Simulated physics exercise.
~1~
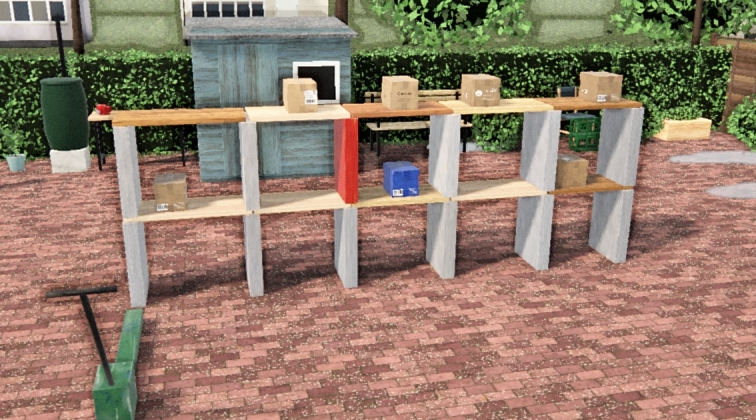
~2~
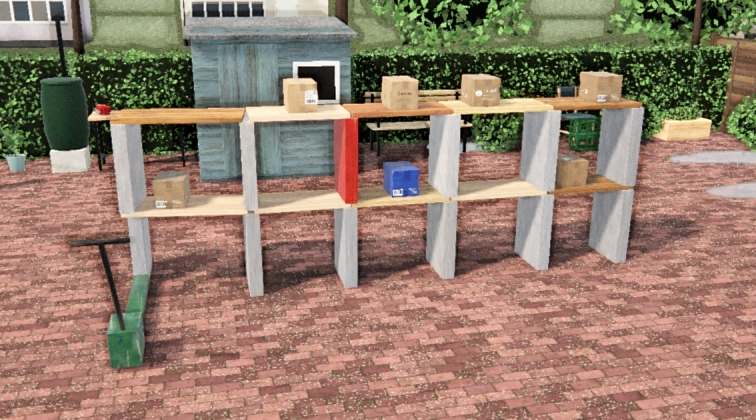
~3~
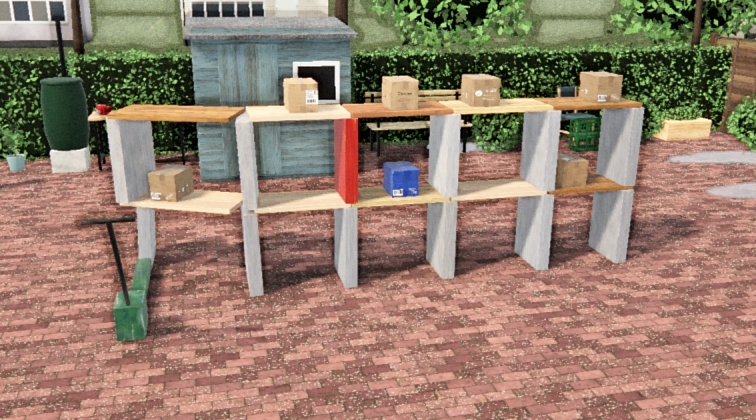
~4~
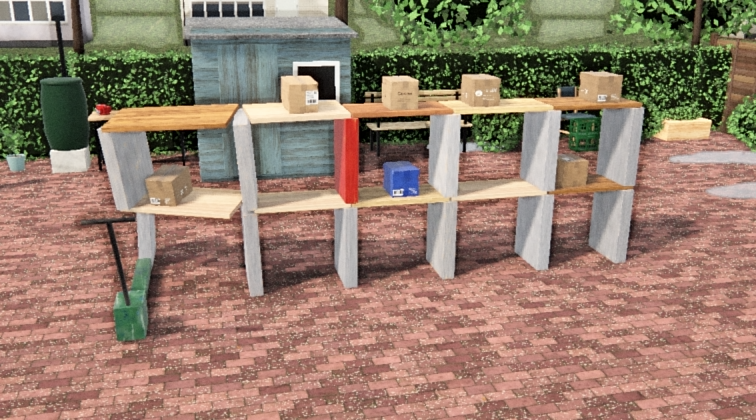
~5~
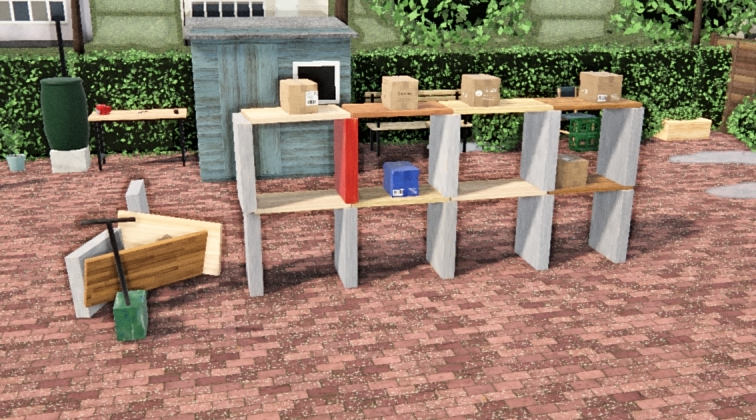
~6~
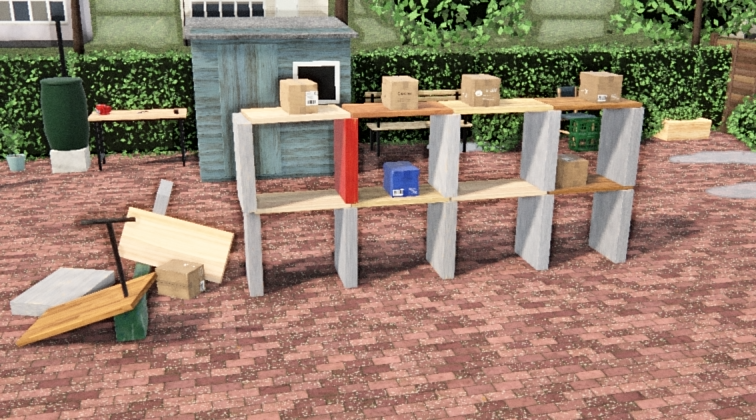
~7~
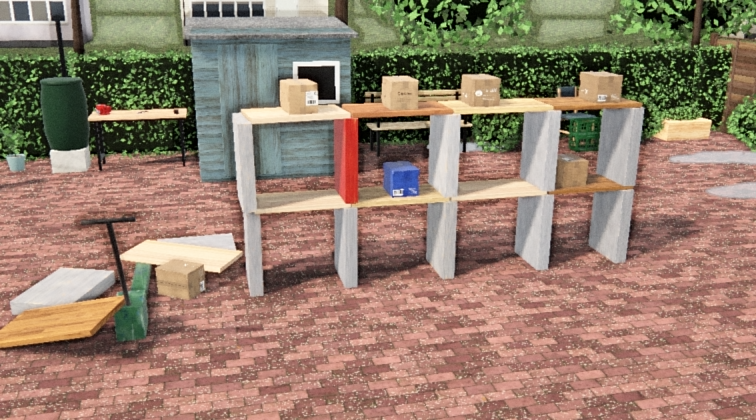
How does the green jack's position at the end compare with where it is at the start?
It starts in the lower left corner, in front of the shelf's left end. By the end it is farther up and slightly to the right, standing among the fallen boards and uprights.
In a brick-paved yard, a green jack topples the shelf's left end while the rest stands.
